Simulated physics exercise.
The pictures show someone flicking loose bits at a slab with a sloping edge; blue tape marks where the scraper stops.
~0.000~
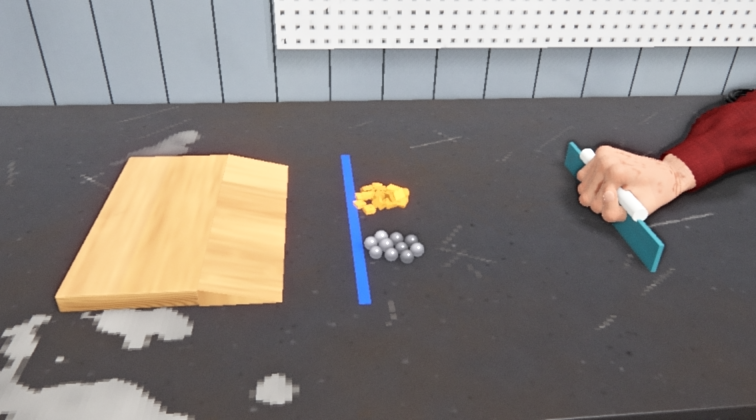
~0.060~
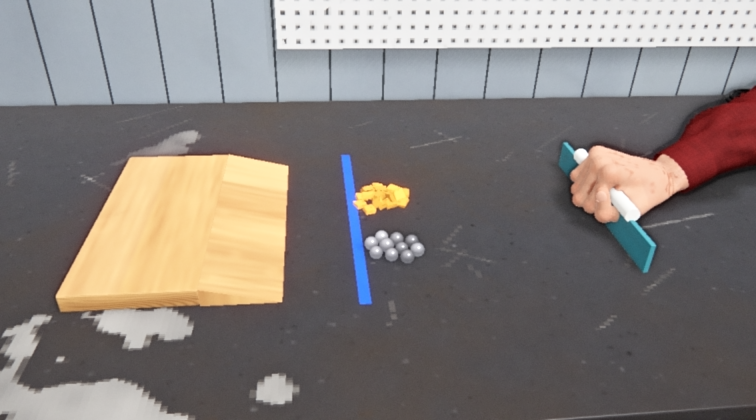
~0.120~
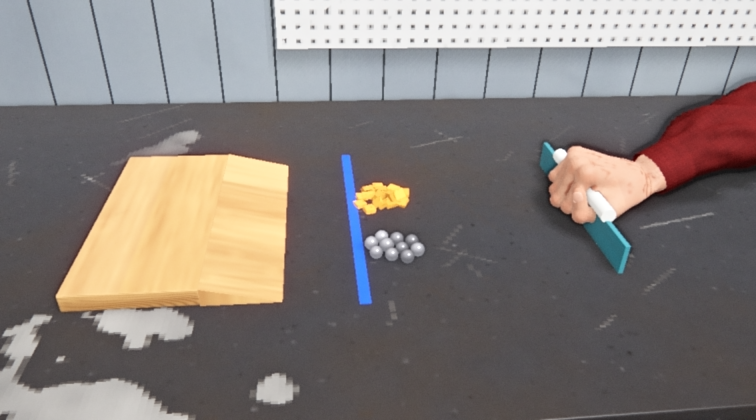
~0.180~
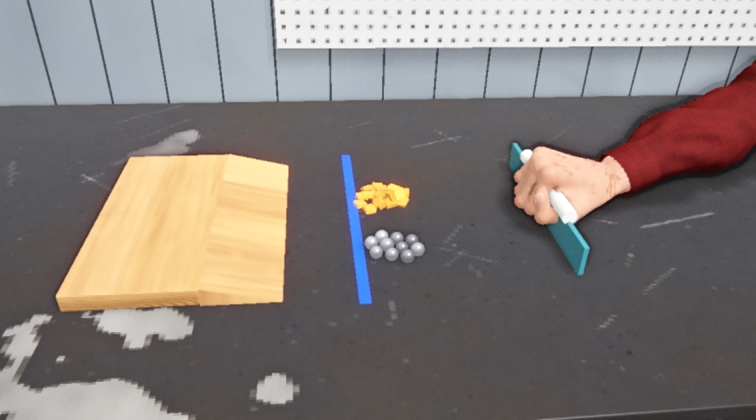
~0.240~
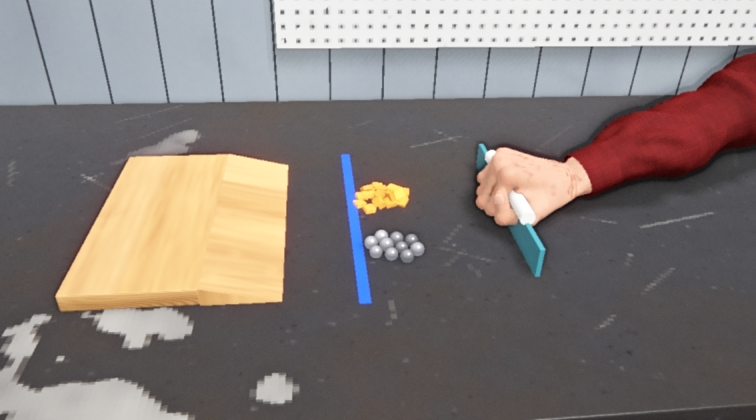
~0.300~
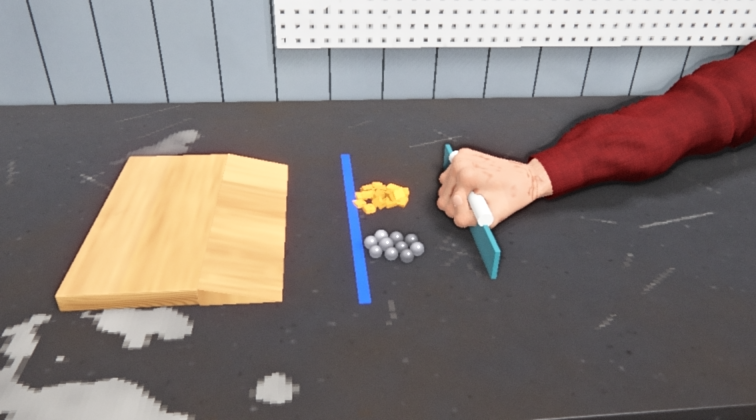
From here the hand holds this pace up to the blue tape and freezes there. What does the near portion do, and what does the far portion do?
The near portion gets up on to the slab, in part at least and the far portion never reaches the slab.
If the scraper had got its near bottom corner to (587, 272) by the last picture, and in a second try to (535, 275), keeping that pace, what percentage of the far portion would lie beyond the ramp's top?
First some 0, then 0 per cent.
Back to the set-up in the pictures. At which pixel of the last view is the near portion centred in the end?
At about (65, 181).
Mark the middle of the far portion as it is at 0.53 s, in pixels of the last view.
Close to (309, 201).
After 0.40 s, scraper still moving, near (401, 192); near portion the whole lot short of the ramp; far portion the whole lot short of the ramp.
After 0.53 s, scraper stopped at the blue tape; near portion a little on the ramp, all but a few short of the ramp; far portion the whole lot short of the ramp.
After 0.81 s, scraper stopped at the blue tape; near portion the bulk past the top, near a quarter on the ramp; far portion near half on the ramp, near half short of the ramp.
In the end (1.7 s), scraper stopped at the blue tape; near portion the whole lot past the top; far portion none at all past the top, near half on the ramp, near half short of the ramp.
